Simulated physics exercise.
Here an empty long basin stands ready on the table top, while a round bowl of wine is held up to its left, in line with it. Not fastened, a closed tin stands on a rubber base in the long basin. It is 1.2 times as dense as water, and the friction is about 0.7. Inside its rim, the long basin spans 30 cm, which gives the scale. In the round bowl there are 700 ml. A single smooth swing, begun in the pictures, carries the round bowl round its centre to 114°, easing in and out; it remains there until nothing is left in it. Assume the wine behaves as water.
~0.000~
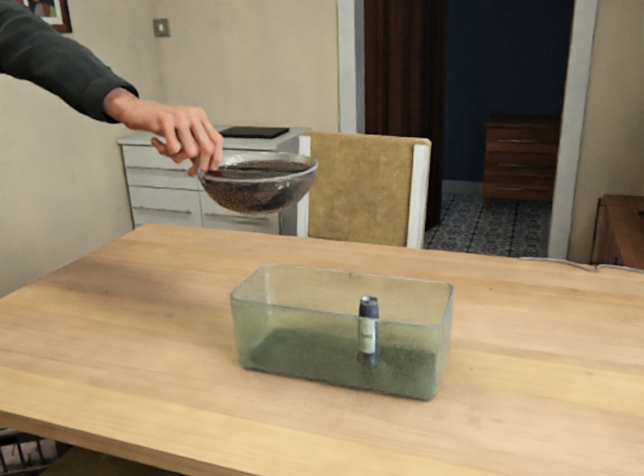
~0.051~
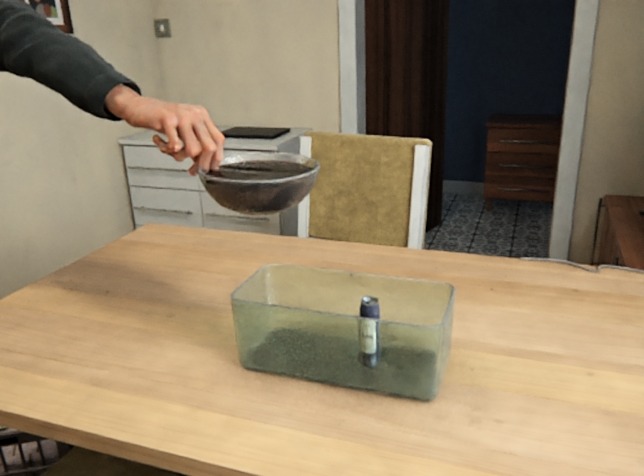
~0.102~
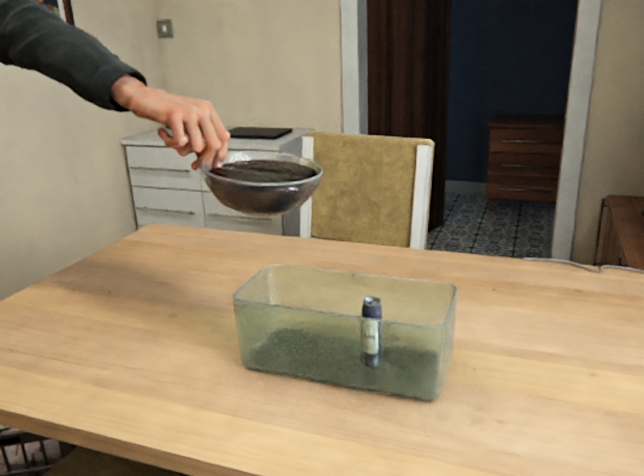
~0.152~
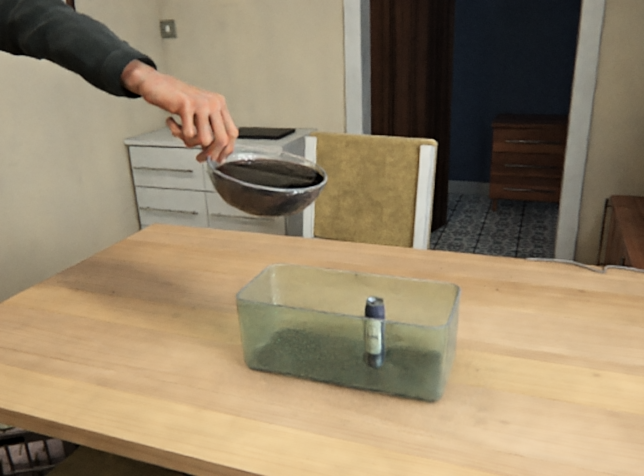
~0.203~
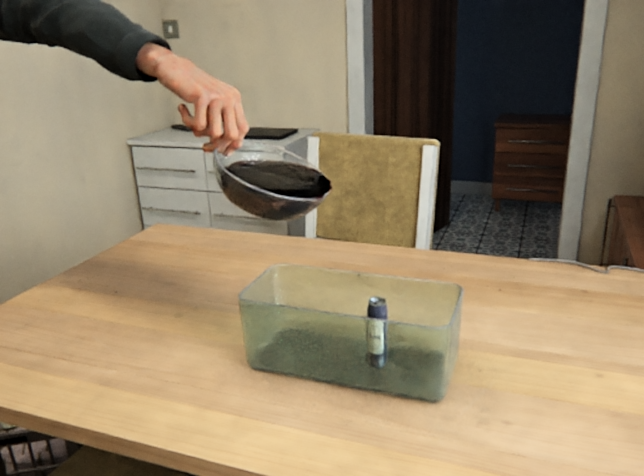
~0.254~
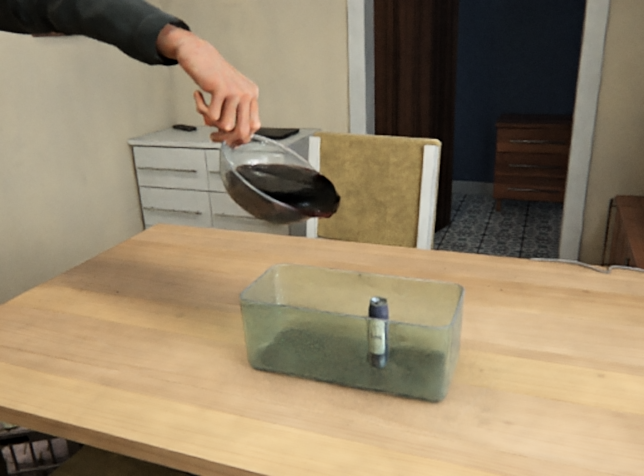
A hand tilting a clear round bowl of dark liquid rightward, its contents reaching the rim, above a long basin holding a small canister.
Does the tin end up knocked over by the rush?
It overturns.
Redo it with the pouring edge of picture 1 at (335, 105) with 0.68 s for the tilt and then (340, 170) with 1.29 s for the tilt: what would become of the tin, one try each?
First it stays on its base; then it stays on its base.
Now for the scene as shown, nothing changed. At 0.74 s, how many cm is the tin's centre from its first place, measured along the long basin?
The tin has gone some 2 cm.
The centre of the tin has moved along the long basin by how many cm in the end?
The middle of the tin ends some 5.0 cm along the basin.
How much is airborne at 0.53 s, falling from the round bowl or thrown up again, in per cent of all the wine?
24 %.
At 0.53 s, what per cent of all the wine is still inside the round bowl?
At that time about 1 in a hundred parts are still held.
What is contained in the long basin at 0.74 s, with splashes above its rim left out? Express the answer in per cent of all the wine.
Value: Approx. 92 %.
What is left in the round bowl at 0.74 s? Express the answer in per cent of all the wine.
I reckon near 0 per cent still sits there.
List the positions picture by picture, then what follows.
In the first frame, it leans 0°; its right rim is at (313, 170); the wine meets the walls at (211, 168) and (312, 175); the long basin's rim runs from (248, 280) to (448, 306); the tin's top is at (369, 303).
In the second frame, it leans 2°; its right rim is at (315, 172); the wine meets the walls at (213, 168) and (313, 175).
In the third frame, it leans 6°; its right rim is at (318, 177); the wine meets the walls at (216, 166) and (317, 178).
In the fourth frame, it leans 13°; its right rim is at (322, 185); the wine meets the walls at (221, 164) and (322, 182).
In the fifth frame, it leans 23°; its right rim is at (325, 196); the wine meets the walls at (228, 164) and (321, 187); 3 per cent is over the edge.
In the sixth frame, it leans 35°; its right rim is at (324, 207); the wine meets the walls at (234, 168) and (310, 188); 13 per cent is over the edge.
By 0.53 s the tilt is 101° and 1 per cent is still to pour; the tin stands where it began.
By 0.74 s the tilt is 114° and 0 per cent is still to pour; the tin leans 7°.
By 0.95 s the tilt is 114° and 0 per cent is still to pour; the tin leans 20°.
By 1.18 s the tilt is 114° and 0 per cent is still to pour; the tin lies on its side.
At rest the tin lies on its side.
